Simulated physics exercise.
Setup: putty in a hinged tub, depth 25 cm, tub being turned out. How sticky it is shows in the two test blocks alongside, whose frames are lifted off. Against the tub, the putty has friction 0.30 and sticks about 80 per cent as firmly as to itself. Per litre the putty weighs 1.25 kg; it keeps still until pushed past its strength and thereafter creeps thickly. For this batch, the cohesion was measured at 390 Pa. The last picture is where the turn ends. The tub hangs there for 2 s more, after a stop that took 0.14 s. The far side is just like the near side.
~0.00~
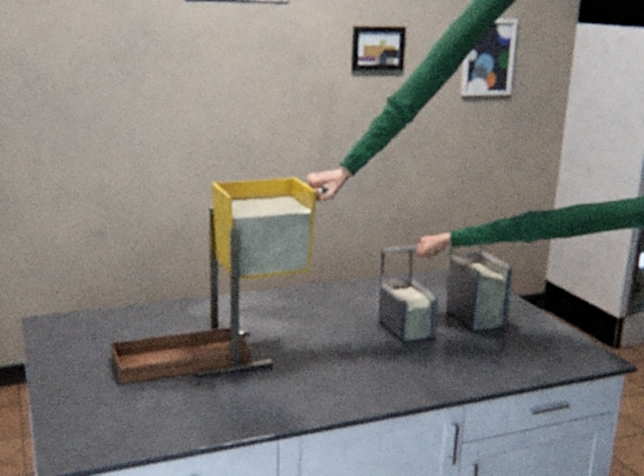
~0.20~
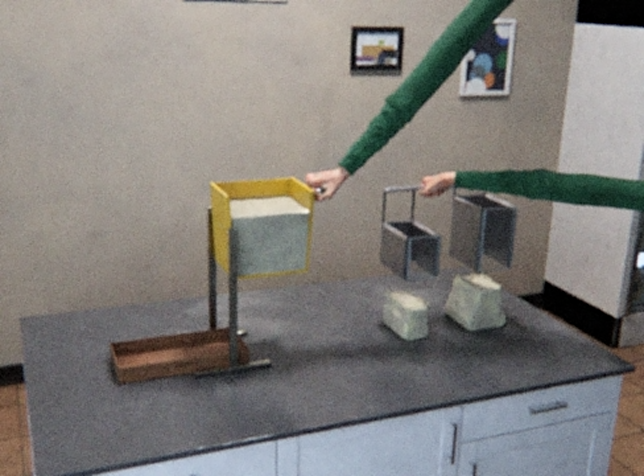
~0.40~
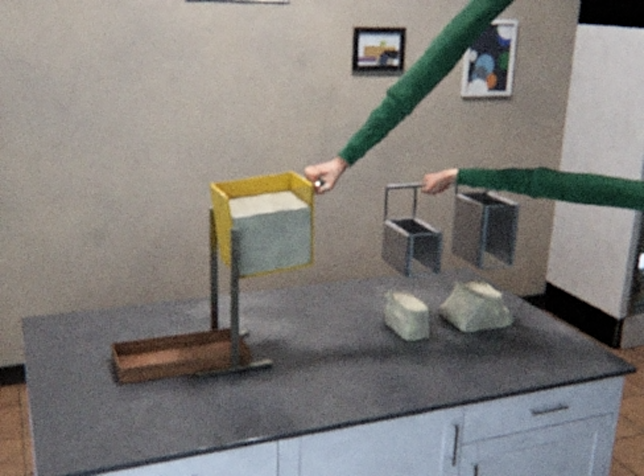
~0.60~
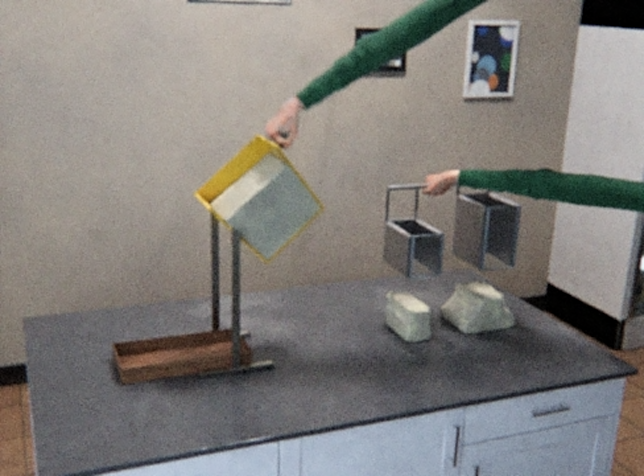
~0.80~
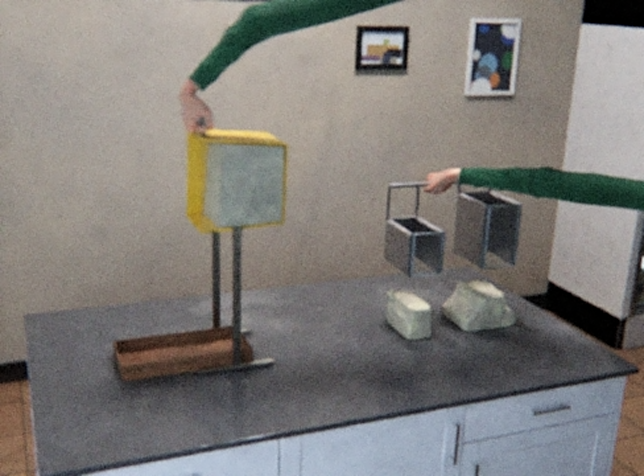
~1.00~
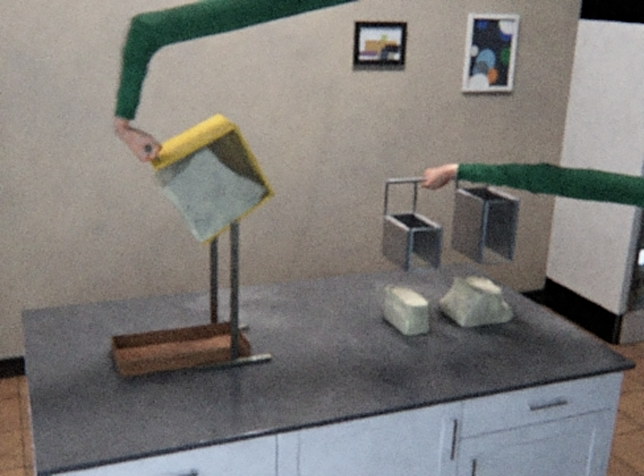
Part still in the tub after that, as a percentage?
Close to 0 %.
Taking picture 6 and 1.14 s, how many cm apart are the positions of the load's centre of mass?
Around 18 centimetres.
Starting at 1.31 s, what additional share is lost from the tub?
Load share from then on: Near 0 %.
After 1.14 s, the tub is at 119 degrees and holds 28 %.
After 1.31 s, the tub is at 119 degrees and holds 0 %.
After 1.48 s, the tub is at 119 degrees and holds 0 %.
After 1.65 s, the tub is at 119 degrees and holds 0 %.
After 3.00 s, the tub is at 119 degrees and holds 0 %.
